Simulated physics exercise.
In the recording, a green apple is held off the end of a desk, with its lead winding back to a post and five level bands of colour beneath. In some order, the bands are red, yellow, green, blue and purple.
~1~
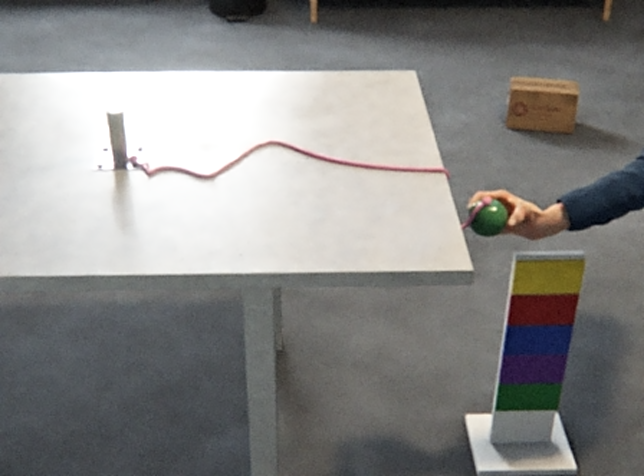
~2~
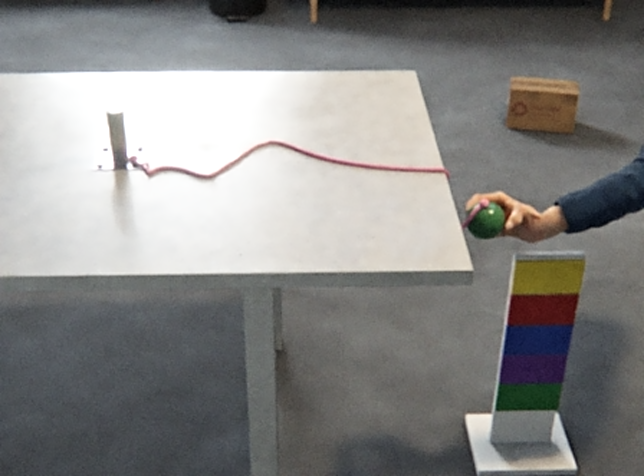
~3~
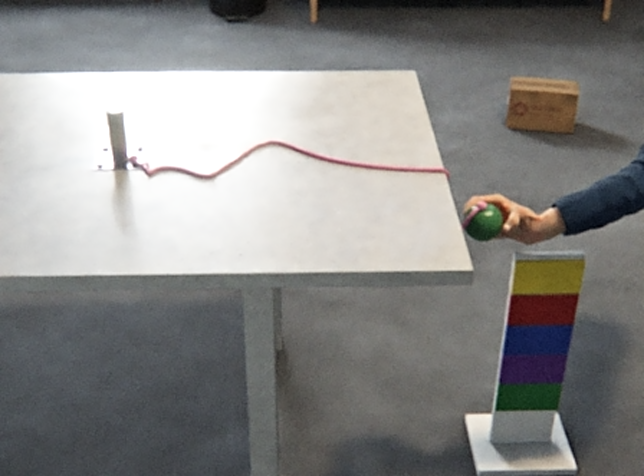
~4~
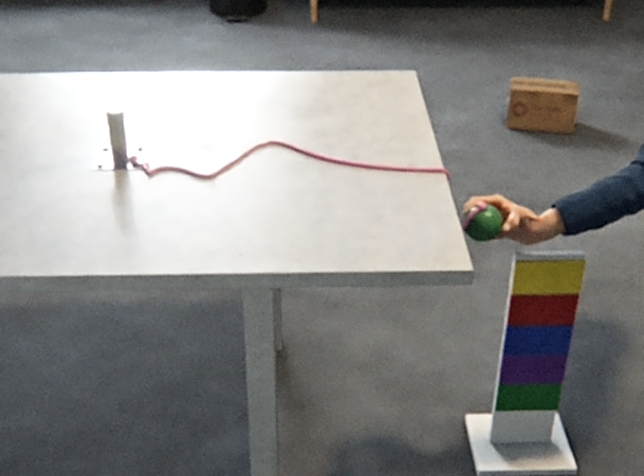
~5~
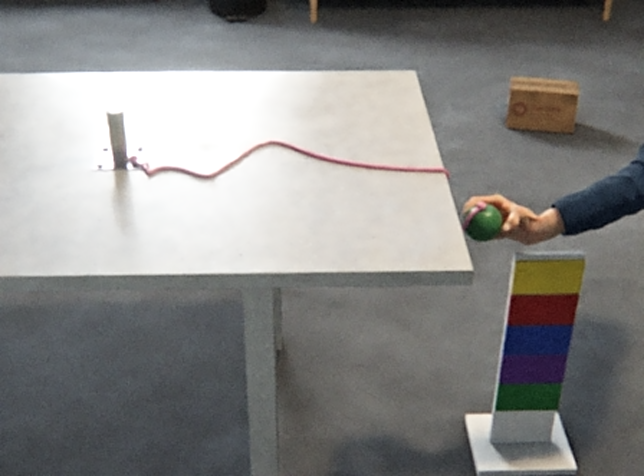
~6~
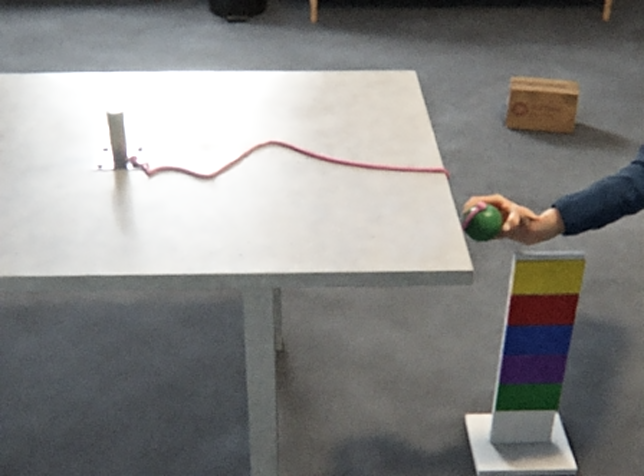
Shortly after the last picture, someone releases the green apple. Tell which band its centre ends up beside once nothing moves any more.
Beside the blue band.
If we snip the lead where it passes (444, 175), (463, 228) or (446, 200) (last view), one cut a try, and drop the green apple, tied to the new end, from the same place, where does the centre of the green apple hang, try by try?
Case by case: (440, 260), (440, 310) and (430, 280).
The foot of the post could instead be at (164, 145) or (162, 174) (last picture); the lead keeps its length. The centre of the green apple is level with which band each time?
Taking them in turn: Purple; purple.
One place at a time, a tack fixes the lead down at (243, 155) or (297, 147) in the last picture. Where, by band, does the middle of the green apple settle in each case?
Red, then yellow.
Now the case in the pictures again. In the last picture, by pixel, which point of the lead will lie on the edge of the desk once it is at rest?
The one at (359, 165).
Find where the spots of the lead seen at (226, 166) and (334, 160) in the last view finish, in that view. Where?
Point one to (271, 157), point two to (416, 158).
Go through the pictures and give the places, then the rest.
In the first picture, green apple (488, 218); yellow (548, 279); red (543, 311); blue (538, 341); purple (533, 370); green (529, 398).
In the second picture, green apple (485, 220); lead through (149, 173) (226, 166) (291, 146) (365, 166) (445, 187).
In the third picture, green apple (483, 223).
In the fourth picture, green apple (482, 223); lead through (149, 173) (226, 166) (291, 146) (365, 166) (445, 187).
In the fifth picture, green apple (482, 223).
In the sixth picture, green apple (482, 223); lead through (149, 173) (226, 166) (291, 146) (365, 166) (445, 187).
Soon after, apple near (424, 316); level with red.
After that, apple near (445, 333); level with blue.
In the end, apple near (431, 335); level with blue. The blue one.
